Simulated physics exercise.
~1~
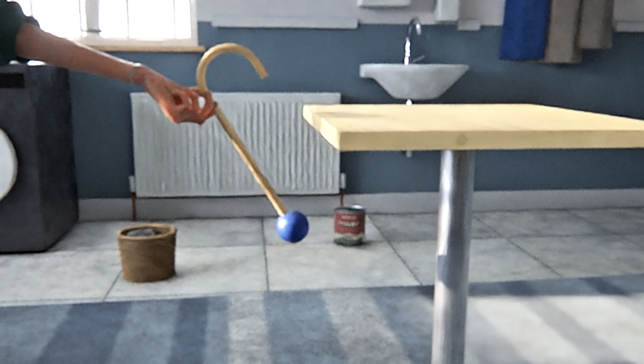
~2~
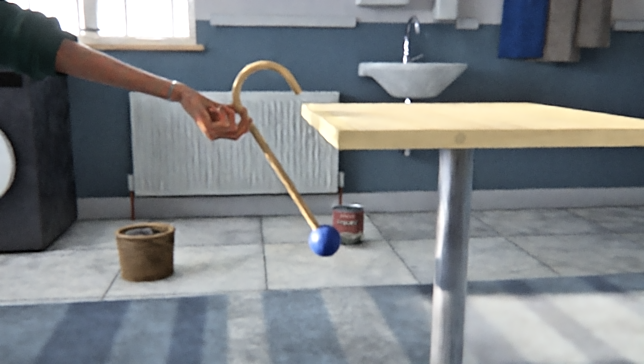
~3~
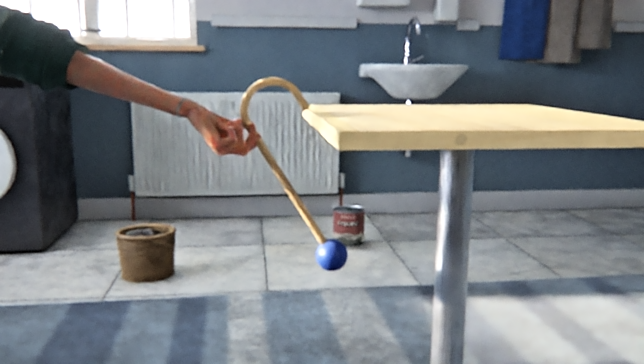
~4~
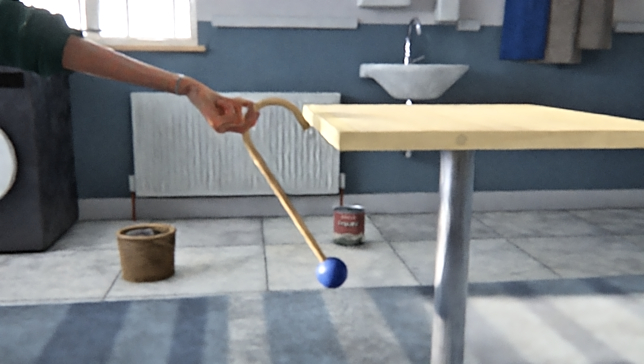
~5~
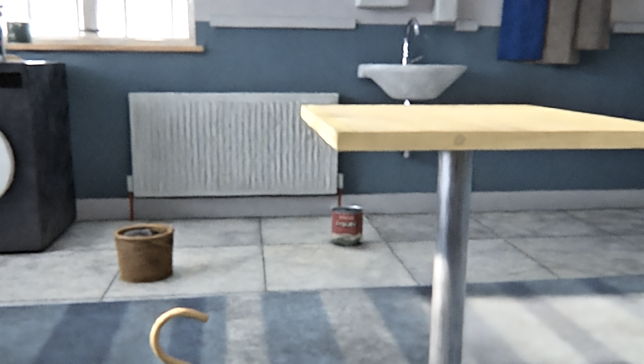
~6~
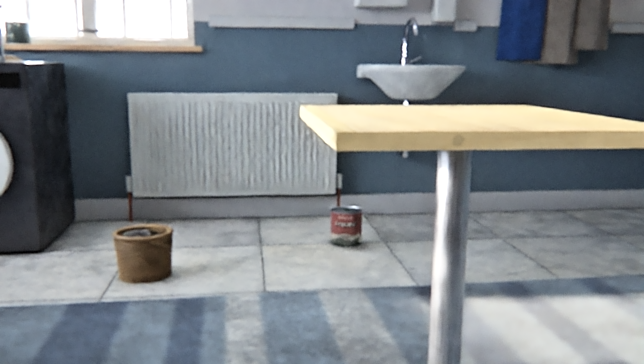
At the start, a hand reaching in from the left holds a hooked, cane-like ladle with a blue ball-shaped end beside a pale wooden table. The hand carries it right and slightly down, bringing the crook up to the table's near corner. It then lowers the ladle a little more, so the tip of the crook rests only barely at the edge. The hook does not hold, and the ladle drops down and to the left, with only its curved top still showing low in view. Finally it is out of sight, the hand is gone, and the table stands bare.
